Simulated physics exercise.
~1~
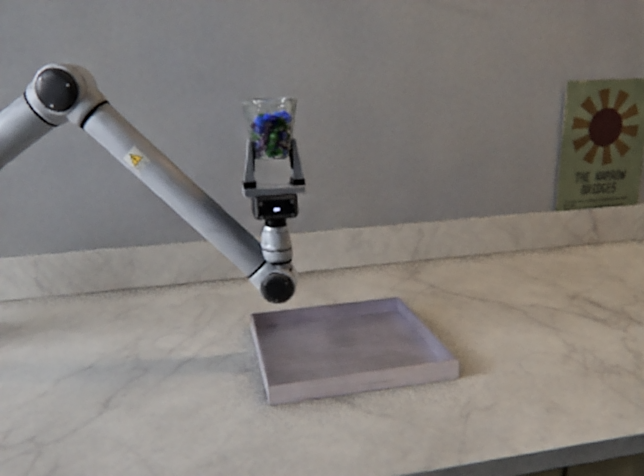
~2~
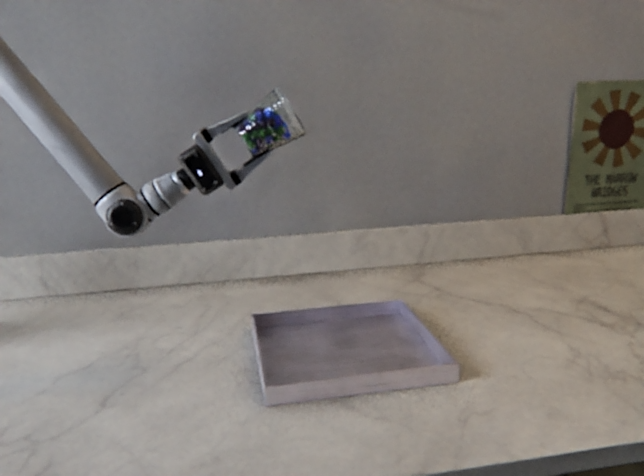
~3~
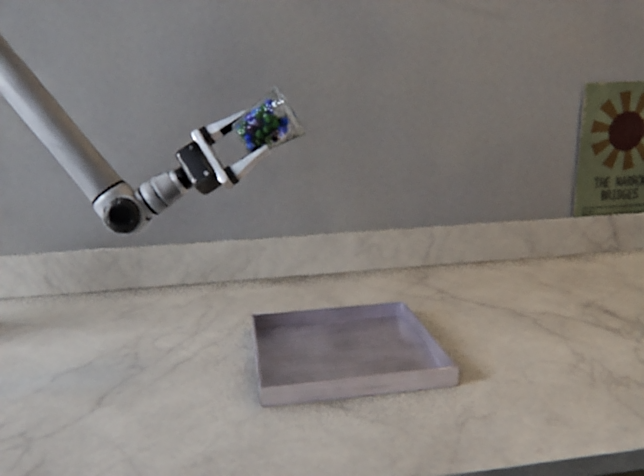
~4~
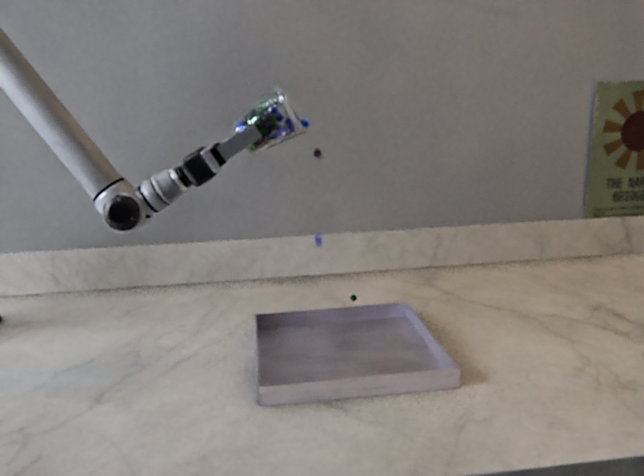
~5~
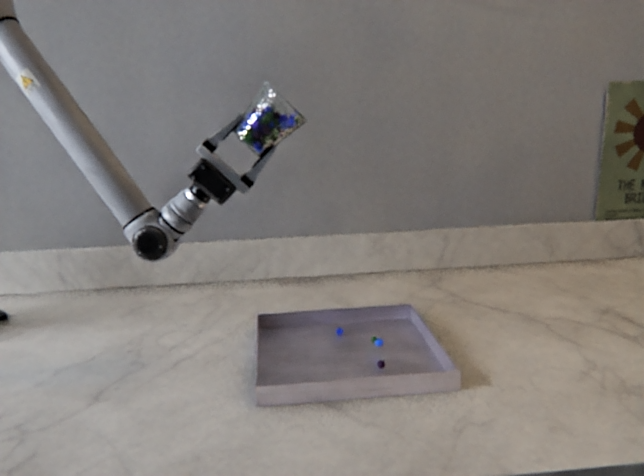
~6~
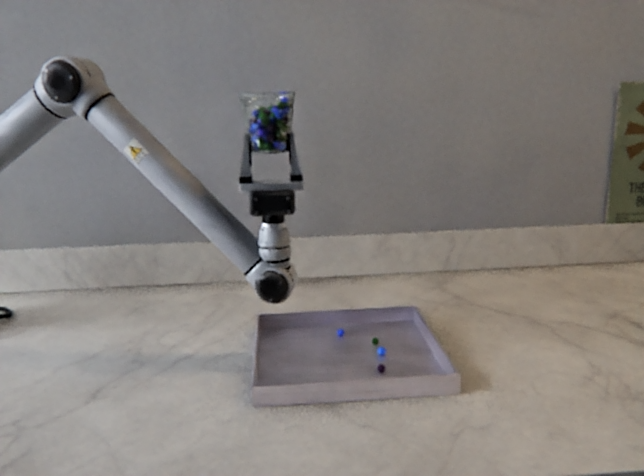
A robot arm holding a clear cup of blue, green and dark round sweets tips it steeply to the right above a shallow tray, and a few pieces drop in. The arm then returns the cup upright, with most sweets still inside and four lying in the tray.
